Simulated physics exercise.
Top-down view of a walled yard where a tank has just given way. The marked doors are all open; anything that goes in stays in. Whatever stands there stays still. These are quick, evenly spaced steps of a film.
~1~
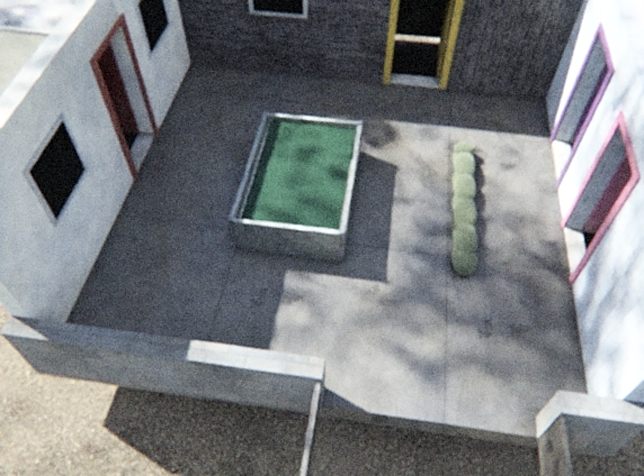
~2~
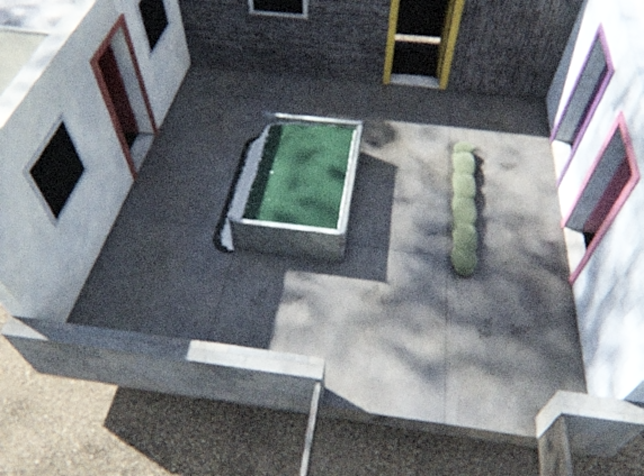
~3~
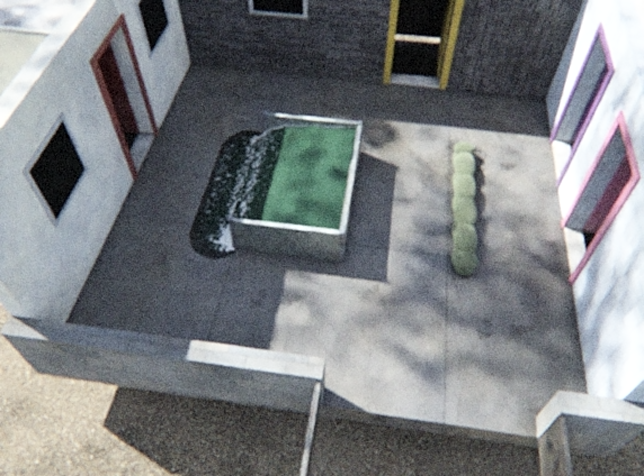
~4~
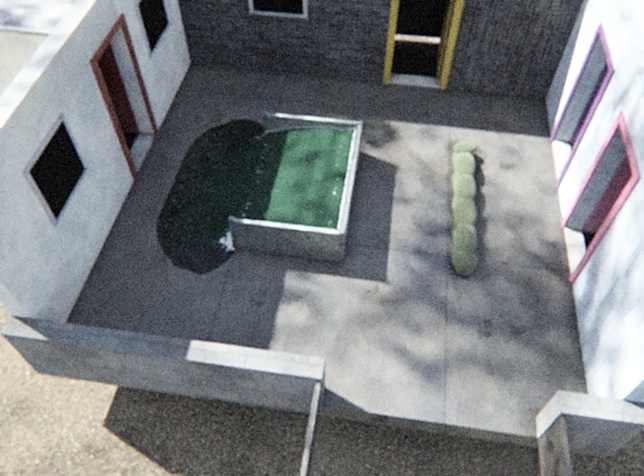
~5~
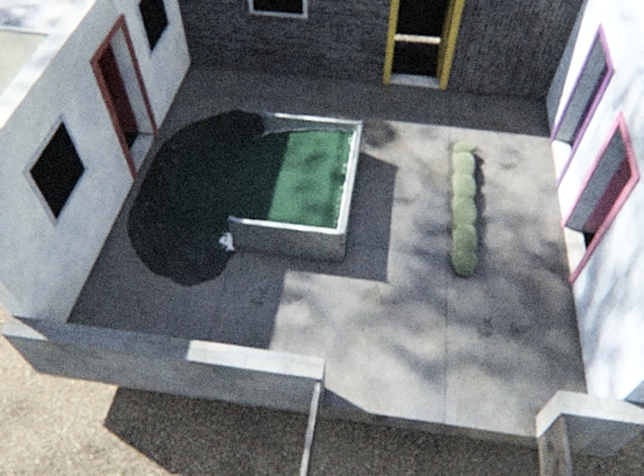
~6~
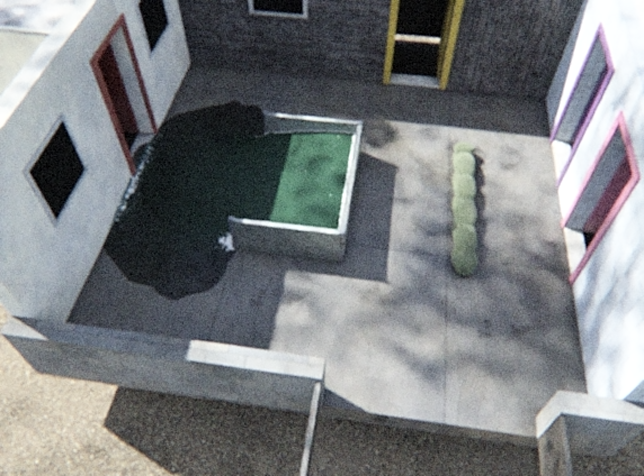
A walled yard held a raised tank of green water, and its left side gave way, letting the water pour out and spread leftward across the paving in a widening dark pool.
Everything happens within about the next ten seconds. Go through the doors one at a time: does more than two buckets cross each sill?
The yellow door keeps inside the allowance there; the pink door keeps inside the allowance there; the red door exceeds the allowance there; the purple door keeps inside the allowance there.
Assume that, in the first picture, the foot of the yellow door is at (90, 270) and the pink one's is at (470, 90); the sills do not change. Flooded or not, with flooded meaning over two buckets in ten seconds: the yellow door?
So then the yellow door tops it.
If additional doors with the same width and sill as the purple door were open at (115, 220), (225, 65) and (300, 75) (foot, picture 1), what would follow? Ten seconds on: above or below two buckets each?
Same order as asked - exceeds the limit, exceeds the limit and stays within the limit.
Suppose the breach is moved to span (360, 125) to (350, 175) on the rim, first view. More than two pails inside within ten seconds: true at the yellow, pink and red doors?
Lab note: Yellow door tops the threshold; pink door sits below the threshold; red door sits below the threshold.
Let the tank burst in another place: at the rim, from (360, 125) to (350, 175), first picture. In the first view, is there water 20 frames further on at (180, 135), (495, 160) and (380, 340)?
Spot one ends up untouched by the spill, spot two deluged, spot three deluged.
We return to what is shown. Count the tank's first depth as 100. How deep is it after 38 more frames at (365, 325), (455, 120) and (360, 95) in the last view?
Estimate: 6, 4, 8 %.
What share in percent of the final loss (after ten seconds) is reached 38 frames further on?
My estimate is roughly 80 percent.
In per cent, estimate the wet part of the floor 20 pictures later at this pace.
Around 40 percent of it.
A moment on, water covers 20 % of the floor; the yellow door not reached, the pink door not reached, the red door over two buckets in, the purple door not reached.
Next, water covers 25 % of the floor; the yellow door not reached, the pink door not reached, the red door far over two buckets in, the purple door not reached.
Then, water covers 40 % of the floor; the yellow door not reached, the pink door not reached, the red door far over two buckets in, the purple door not reached.
Later, water covers 80 % of the floor; the yellow door wet at the sill, nothing in, the pink door not reached, the red door far over two buckets in, the purple door not reached.
In the end, water covers 95 % of the floor; the yellow door wet at the sill, nothing in, the pink door under two buckets in, the red door far over two buckets in, the purple door wet at the sill, nothing in.
